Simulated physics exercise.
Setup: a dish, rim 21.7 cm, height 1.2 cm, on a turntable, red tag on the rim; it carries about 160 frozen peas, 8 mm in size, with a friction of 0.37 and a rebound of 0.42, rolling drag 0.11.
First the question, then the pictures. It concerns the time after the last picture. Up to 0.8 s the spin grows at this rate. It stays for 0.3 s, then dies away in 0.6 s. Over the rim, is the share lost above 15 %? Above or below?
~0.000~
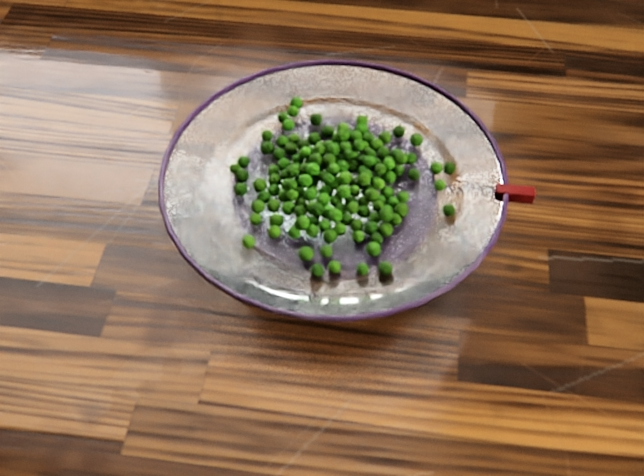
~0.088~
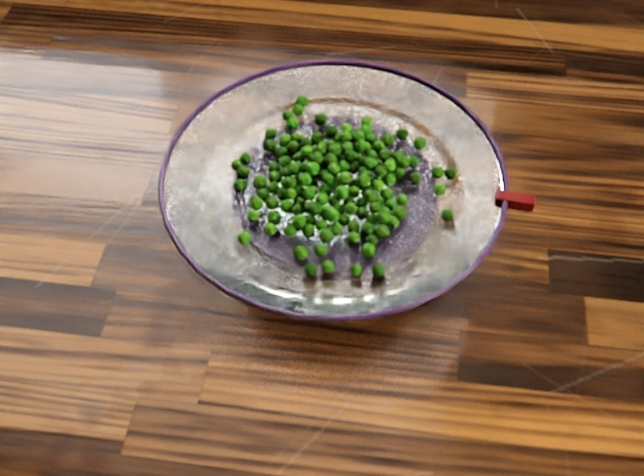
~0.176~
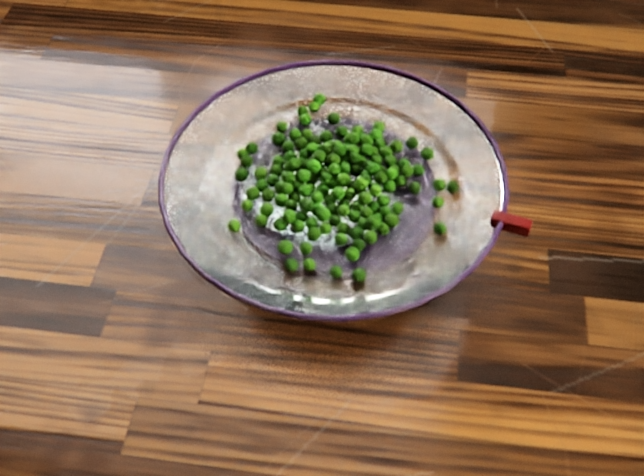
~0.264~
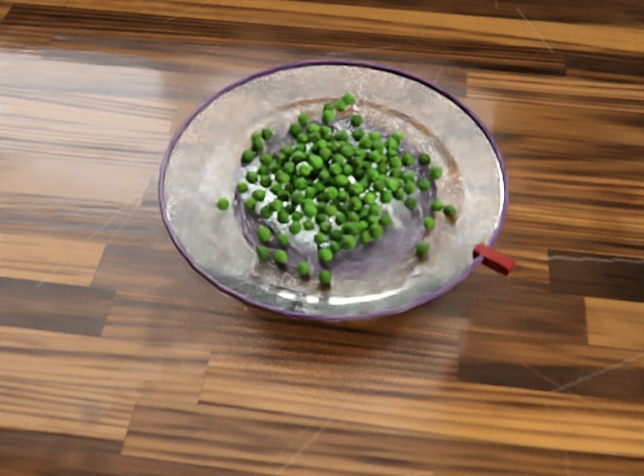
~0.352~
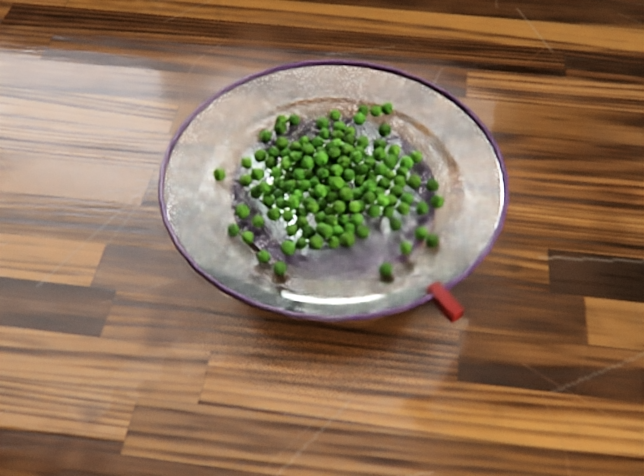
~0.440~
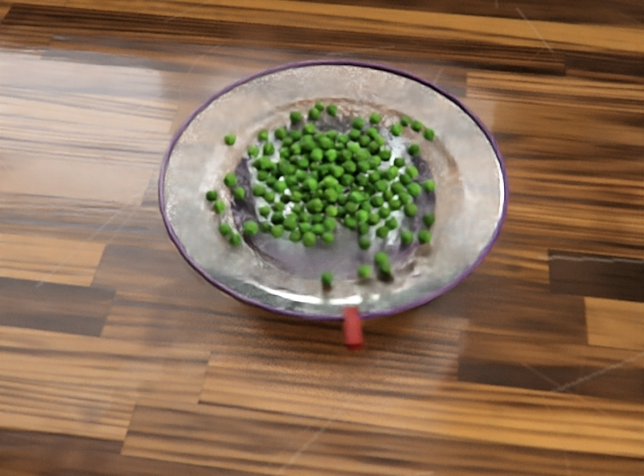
It comes out above.
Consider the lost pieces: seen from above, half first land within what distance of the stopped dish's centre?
Distance: Around 16 centimetres.
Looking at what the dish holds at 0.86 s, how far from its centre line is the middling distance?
Distance: Roughly 8.0 cm.
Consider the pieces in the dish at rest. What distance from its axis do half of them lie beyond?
I'd put it close to 7.0 cm.
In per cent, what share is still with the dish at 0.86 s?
I'd say near 100 percent.
Then, at 0.86 s, dish 100 %; middle of the pieces not yet landed near (335, 175).
After 1.22 s, fallen left of where it stops 5 %, fallen behind where it stops 5 %, fallen right of where it stops 5 %, dish 70 %, in the air 10 %; middle of the pieces not yet landed near (333, 176).
Then, at 1.54 s, fallen left of where it stops 15 %, fallen behind where it stops 15 %, fallen in front of where it stops 10 %, fallen right of where it stops 15 %, dish 45 %; middle of the pieces not yet landed near (333, 183).
After 1.85 s, fallen left of where it stops 15 %, fallen behind where it stops 15 %, fallen in front of where it stops 10 %, fallen right of where it stops 15 %, dish 45 %; middle of the pieces not yet landed near (323, 181).
At rest (2.2 s), fallen left of where it stops 15 %, fallen behind where it stops 15 %, fallen in front of where it stops 10 %, fallen right of where it stops 15 %, dish 45 %.
